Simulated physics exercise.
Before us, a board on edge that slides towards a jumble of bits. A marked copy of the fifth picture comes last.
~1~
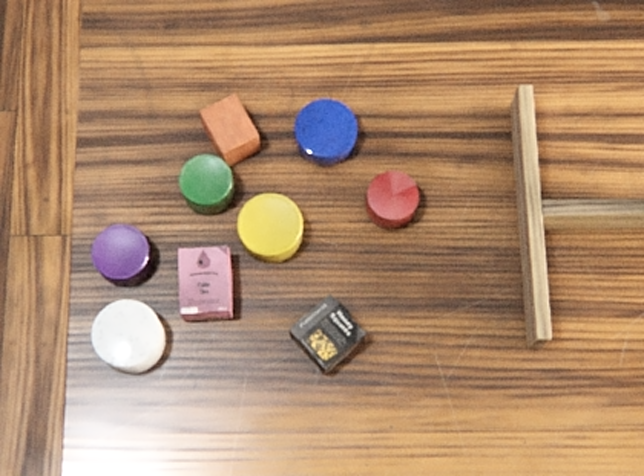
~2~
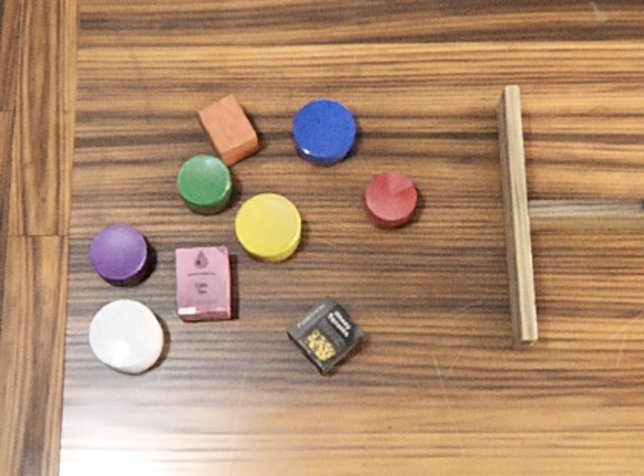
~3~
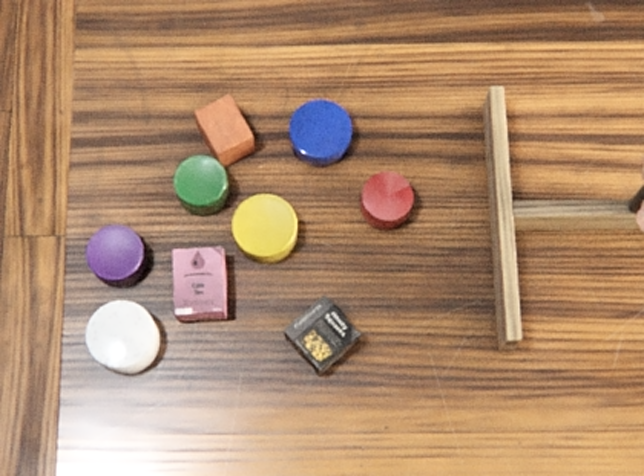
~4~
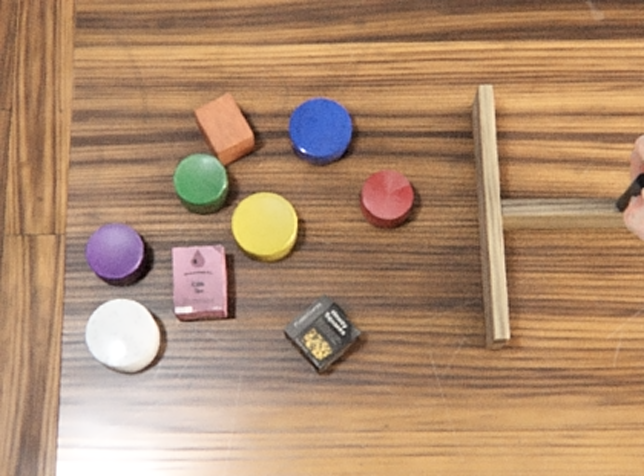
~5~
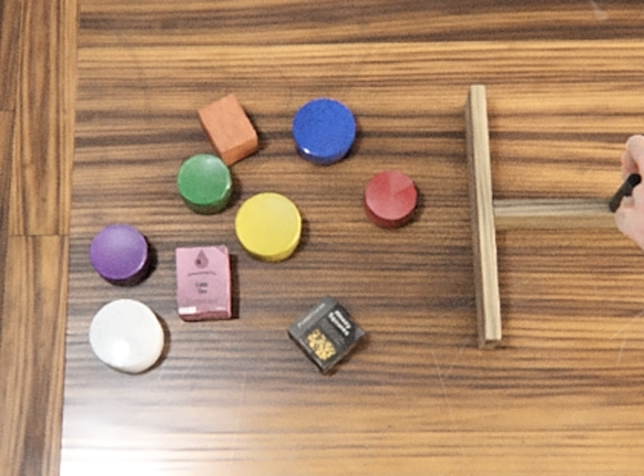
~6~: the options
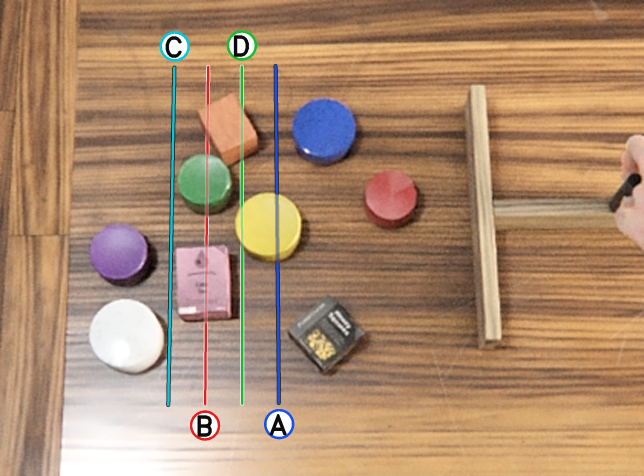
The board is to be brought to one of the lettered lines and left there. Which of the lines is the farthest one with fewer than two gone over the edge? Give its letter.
C.
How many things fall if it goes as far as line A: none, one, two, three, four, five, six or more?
In all, none.
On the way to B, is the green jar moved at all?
Yes.
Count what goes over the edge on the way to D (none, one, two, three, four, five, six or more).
By then, none.
On the marked copy, A at (277, 227); B at (207, 228); C at (171, 229); D at (242, 228).
Following C. Soon after the start, board (373, 210); red tin (338, 201); purple tub (121, 256).
Later, board (260, 212); white pot (113, 337); orange block (172, 124).
In the end, board (172, 213); white pot over the edge; purple tub (75, 255); one fallen.
As for the rest, A is within the limit but short; B is within the limit but short; D is within the limit but short.
